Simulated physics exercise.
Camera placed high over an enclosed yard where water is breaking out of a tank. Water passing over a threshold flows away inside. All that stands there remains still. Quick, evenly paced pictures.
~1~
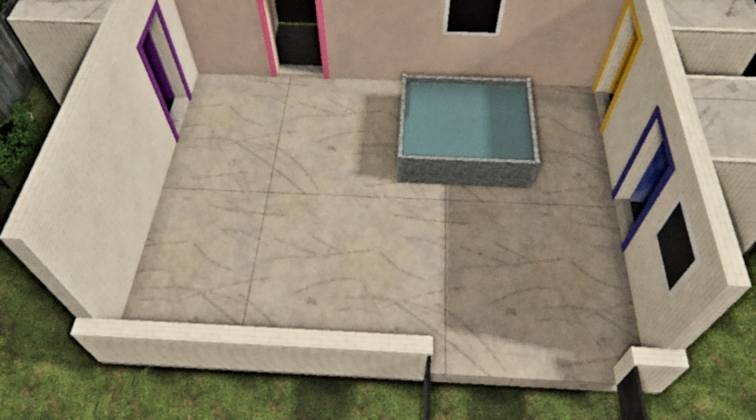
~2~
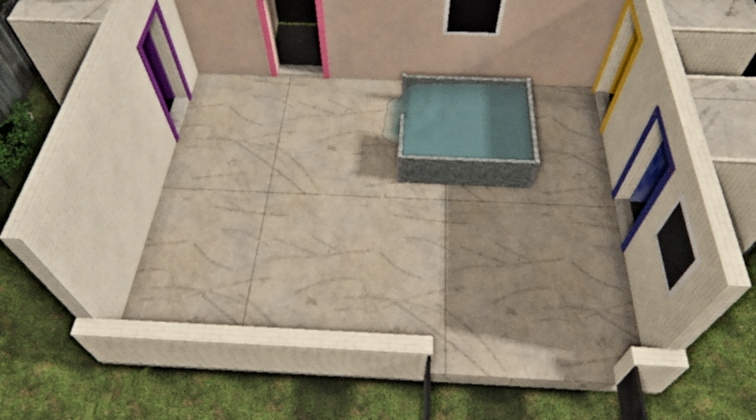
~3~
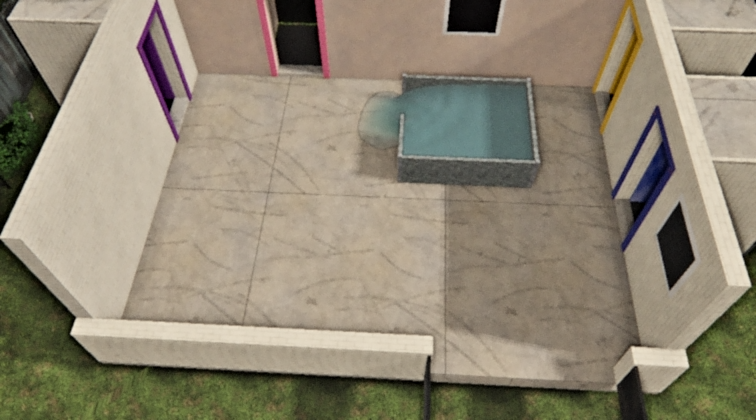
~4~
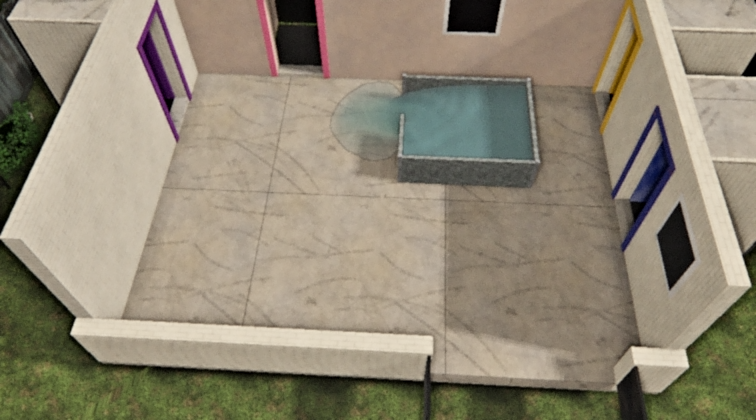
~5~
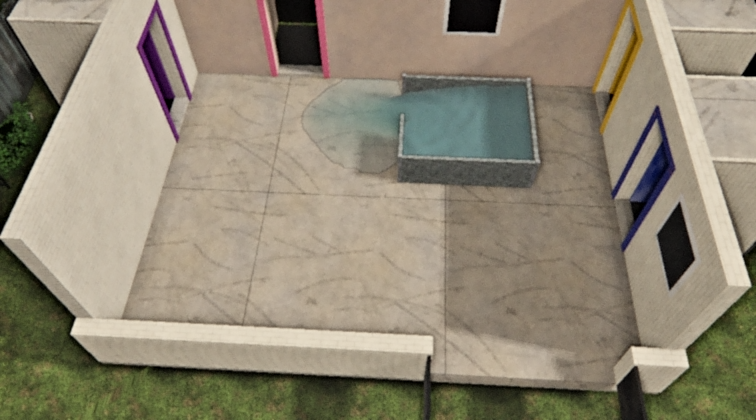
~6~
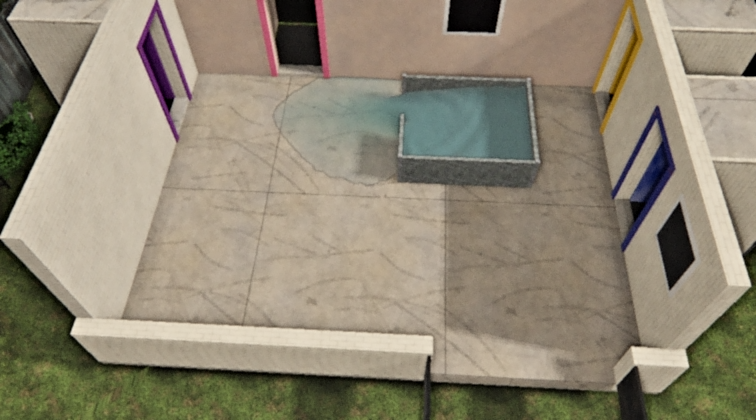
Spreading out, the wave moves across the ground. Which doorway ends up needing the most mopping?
The purple doorway.
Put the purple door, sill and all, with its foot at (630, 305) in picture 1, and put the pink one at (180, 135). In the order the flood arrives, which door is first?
Answer: The one in pink.
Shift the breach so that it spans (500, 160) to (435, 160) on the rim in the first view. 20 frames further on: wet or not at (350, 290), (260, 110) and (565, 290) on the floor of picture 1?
In the order given: Waterlogged, bare, waterlogged.
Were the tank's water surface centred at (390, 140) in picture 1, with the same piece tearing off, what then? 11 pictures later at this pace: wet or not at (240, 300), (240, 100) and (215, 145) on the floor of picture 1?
In the order given: Not reached, wetted and wetted.
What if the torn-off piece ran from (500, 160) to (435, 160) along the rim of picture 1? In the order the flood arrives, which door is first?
Answer: The blue one.
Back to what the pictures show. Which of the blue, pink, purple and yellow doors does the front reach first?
That'd be the pink door, I think.
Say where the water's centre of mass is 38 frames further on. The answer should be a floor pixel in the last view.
At about (321, 176).
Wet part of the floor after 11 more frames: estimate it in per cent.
Around 30 in a hundred.
A moment on, water covers 25 % of the floor; yellow door not reached, blue door not reached, purple door wet at the sill, nothing in, pink door wet at the sill, nothing in.
Next, water covers 30 % of the floor; yellow door not reached, blue door not reached, purple door a trickle in, pink door a trickle in.
Then, water covers 35 % of the floor; yellow door not reached, blue door not reached, purple door a lot in, pink door some in.
Later, water covers 50 % of the floor; yellow door not reached, blue door not reached, purple door a lot in, pink door some in.
In the end, water covers 85 % of the floor; yellow door wet at the sill, nothing in, blue door wet at the sill, nothing in, purple door a lot in, pink door some in; the purple door has let in the most.
